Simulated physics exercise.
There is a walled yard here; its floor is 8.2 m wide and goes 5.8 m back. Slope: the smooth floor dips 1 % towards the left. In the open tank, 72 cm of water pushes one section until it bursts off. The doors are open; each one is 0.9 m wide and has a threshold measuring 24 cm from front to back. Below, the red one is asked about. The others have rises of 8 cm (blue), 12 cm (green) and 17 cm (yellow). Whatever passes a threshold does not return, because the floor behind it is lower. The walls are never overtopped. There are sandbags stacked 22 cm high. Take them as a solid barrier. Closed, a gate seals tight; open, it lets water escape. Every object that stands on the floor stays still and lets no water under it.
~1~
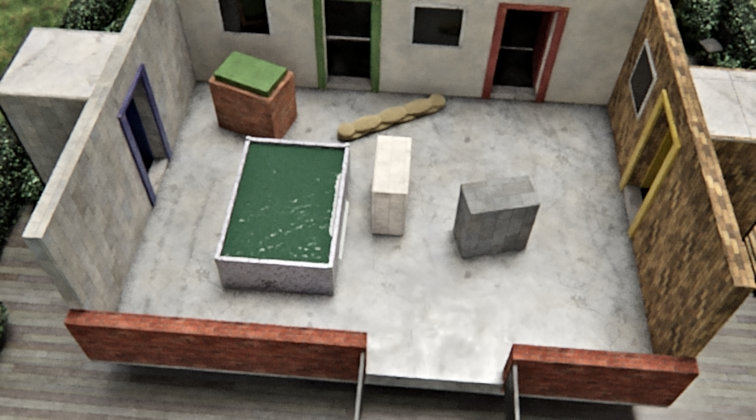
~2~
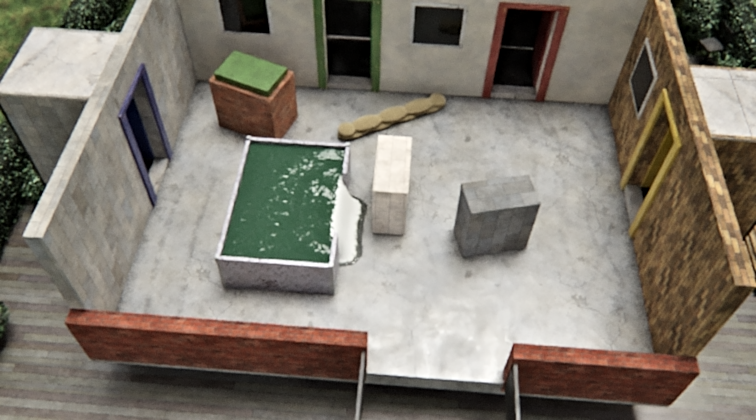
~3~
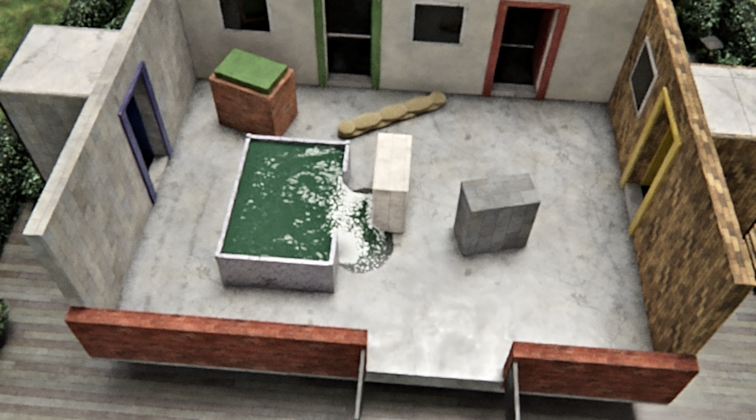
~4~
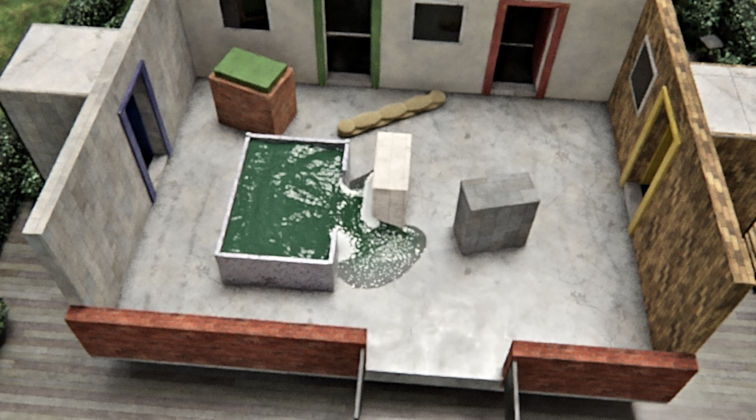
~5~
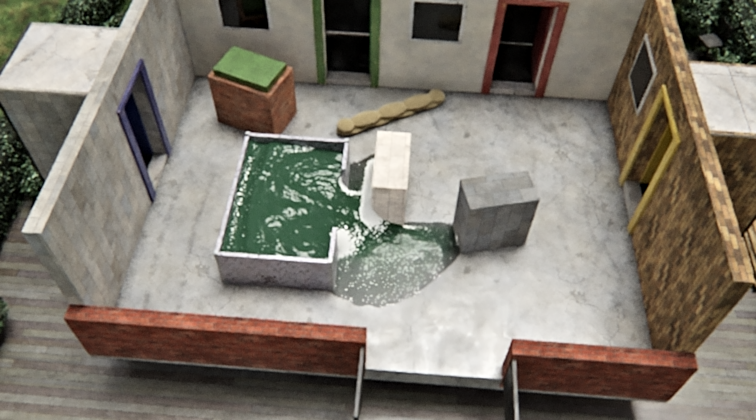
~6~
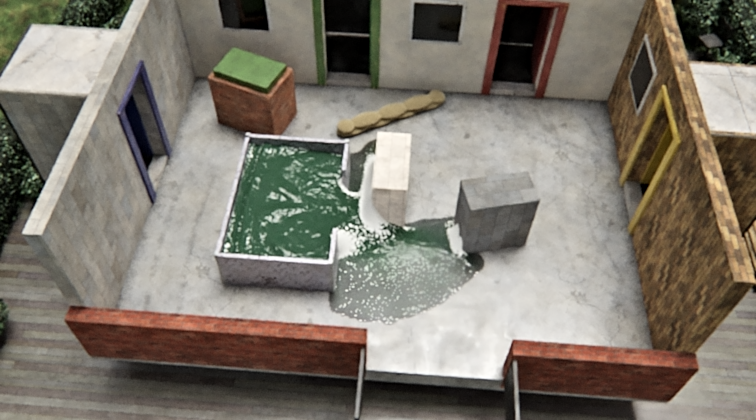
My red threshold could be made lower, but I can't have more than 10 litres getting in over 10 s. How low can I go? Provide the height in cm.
You could bring it down to roughly 10.5 cm.
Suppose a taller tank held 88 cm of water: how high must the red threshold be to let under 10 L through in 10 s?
The step would need to be some 18 cm high.
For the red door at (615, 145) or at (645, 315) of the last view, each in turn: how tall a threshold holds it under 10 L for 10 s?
Minimums: About 8.5 cm and 15 cm.
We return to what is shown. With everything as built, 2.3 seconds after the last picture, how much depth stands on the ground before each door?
Depths in cm: Blue 0, green 4, yellow 0, red 6.
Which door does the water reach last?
The blue one.
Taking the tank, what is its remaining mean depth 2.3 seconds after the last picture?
Around 33 centimetres.
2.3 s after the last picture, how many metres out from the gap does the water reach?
Near 5.6 m, more or less.
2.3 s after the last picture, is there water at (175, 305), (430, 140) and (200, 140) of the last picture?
In turn: Not reached, wet, still dry.
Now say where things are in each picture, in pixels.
The open tank at (287, 201) is whole and still, 72 cm deep; the red door at (521, 59) is dry, in the first picture.
Water pours out at (339, 221) and has run 0.3 m, to (357, 256); about 11 cm deep outside, 72 cm at the back, in the second picture.
The gap is at (339, 221), the front 0.8 m out at (386, 253); the back of the open tank holds 72 cm, in the third picture.
The gap is at (339, 220), the front 1.4 m out at (419, 248); the back of the open tank holds 69 cm, in the fourth picture.
The front is at (458, 246), 2.0 m from the gap at (338, 219); 2.9 m2 of floor is wet, 61 cm left at the back, in the fifth picture.
The gap is at (339, 219), the front 2.3 m out at (477, 267); the back of the open tank holds 62 cm; the red door at (521, 55), 4.6 m from the gap, is still 2.9 m from the nearest water, in the sixth picture.
Then, 0.7 s after the last picture water covers 25 % of the floor, deepest (50 cm) near (360, 217); it has not reached the red door.
Then, 2.3 s after the last picture water covers 50 % of the floor, deepest (32 cm) near (360, 217); 6 cm at the red door, 0 litres in over its 12 cm threshold.
Then, 9.3 s after the last picture water covers 85 % of the floor, deepest (14 cm) near (406, 172); 6 cm at the red door, 5 litres in over its 12 cm threshold.
At the red door as built, the water peaked near 14 cm, 5.5 s after the last picture.
Run again over the same 10 s with other heights there, 15 litres in over 9.5 cm, 3 litres over 13 cm. The limit of 10 litres is kept from about 10.5 cm up.
